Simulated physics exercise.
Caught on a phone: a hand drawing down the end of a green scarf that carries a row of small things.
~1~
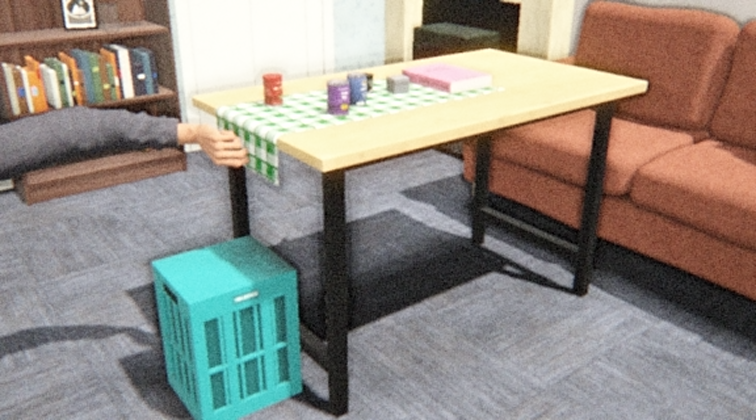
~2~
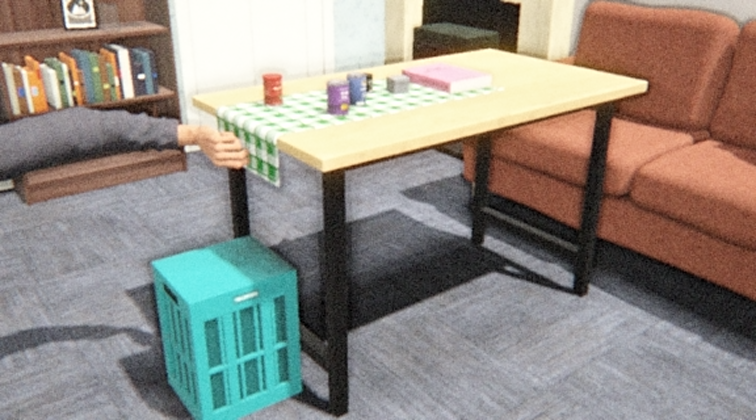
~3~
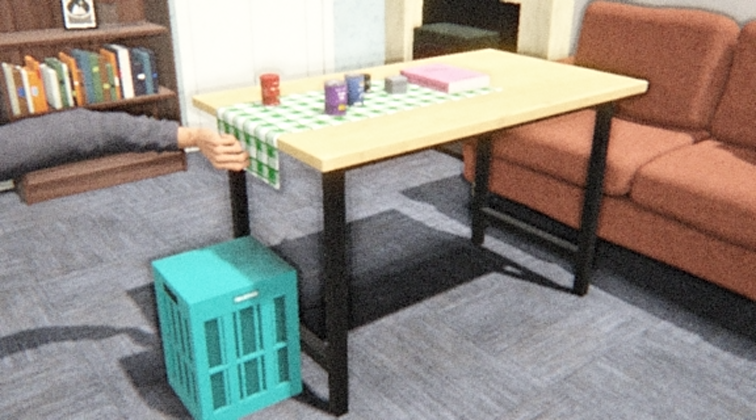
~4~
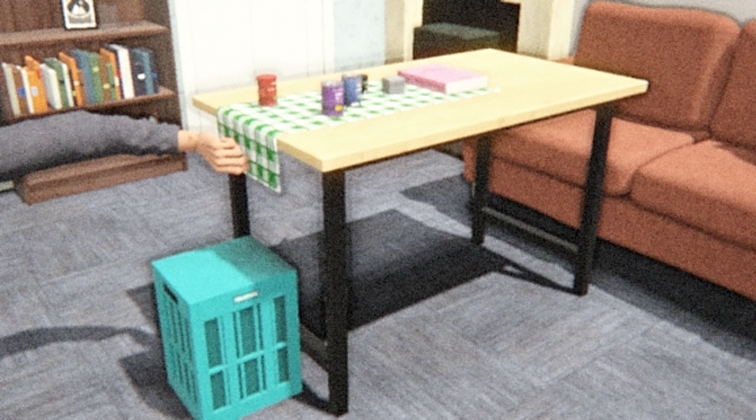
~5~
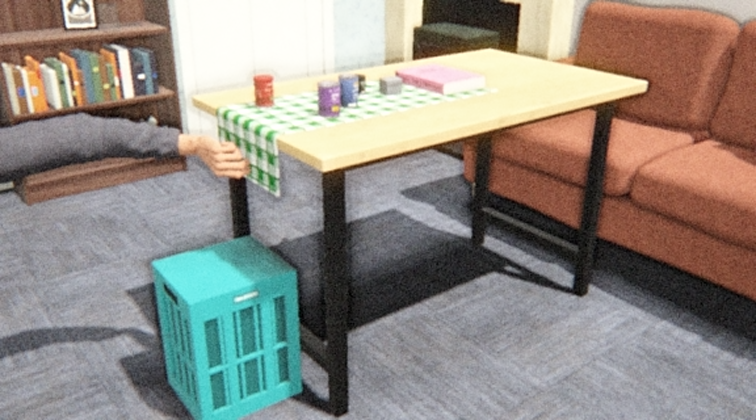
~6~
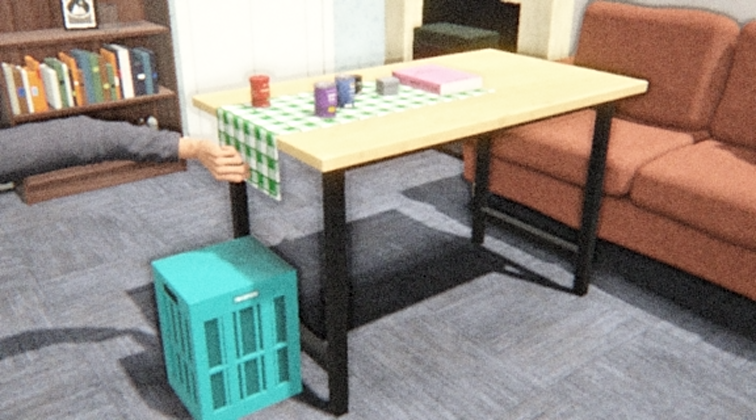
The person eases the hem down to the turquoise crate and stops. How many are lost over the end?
The count of fallen things is two.
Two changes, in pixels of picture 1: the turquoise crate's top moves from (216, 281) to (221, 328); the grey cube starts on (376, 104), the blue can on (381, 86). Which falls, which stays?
The grey cube drops off, the blue can keeps its place on top.
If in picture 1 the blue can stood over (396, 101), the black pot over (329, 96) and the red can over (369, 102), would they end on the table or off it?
The blue can remains up; the black pot holds on; the red can does not fall.
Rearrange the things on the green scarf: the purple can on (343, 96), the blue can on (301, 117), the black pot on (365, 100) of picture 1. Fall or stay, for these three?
The purple can keeps its place on top; the blue can is carried off; the black pot holds on.
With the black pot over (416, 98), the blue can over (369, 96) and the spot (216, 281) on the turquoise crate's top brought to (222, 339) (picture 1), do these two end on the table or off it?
The black pot remains up; the blue can tumbles off.
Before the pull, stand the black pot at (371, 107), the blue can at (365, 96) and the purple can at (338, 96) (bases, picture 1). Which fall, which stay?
The black pot does not fall, the blue can does not fall, the purple can survives.
A little later, hem near (250, 220); all still up.
Next, hem on the crate; red can and purple can gone.
When it is over, hem on the crate; red can and purple can gone. It carries off two.
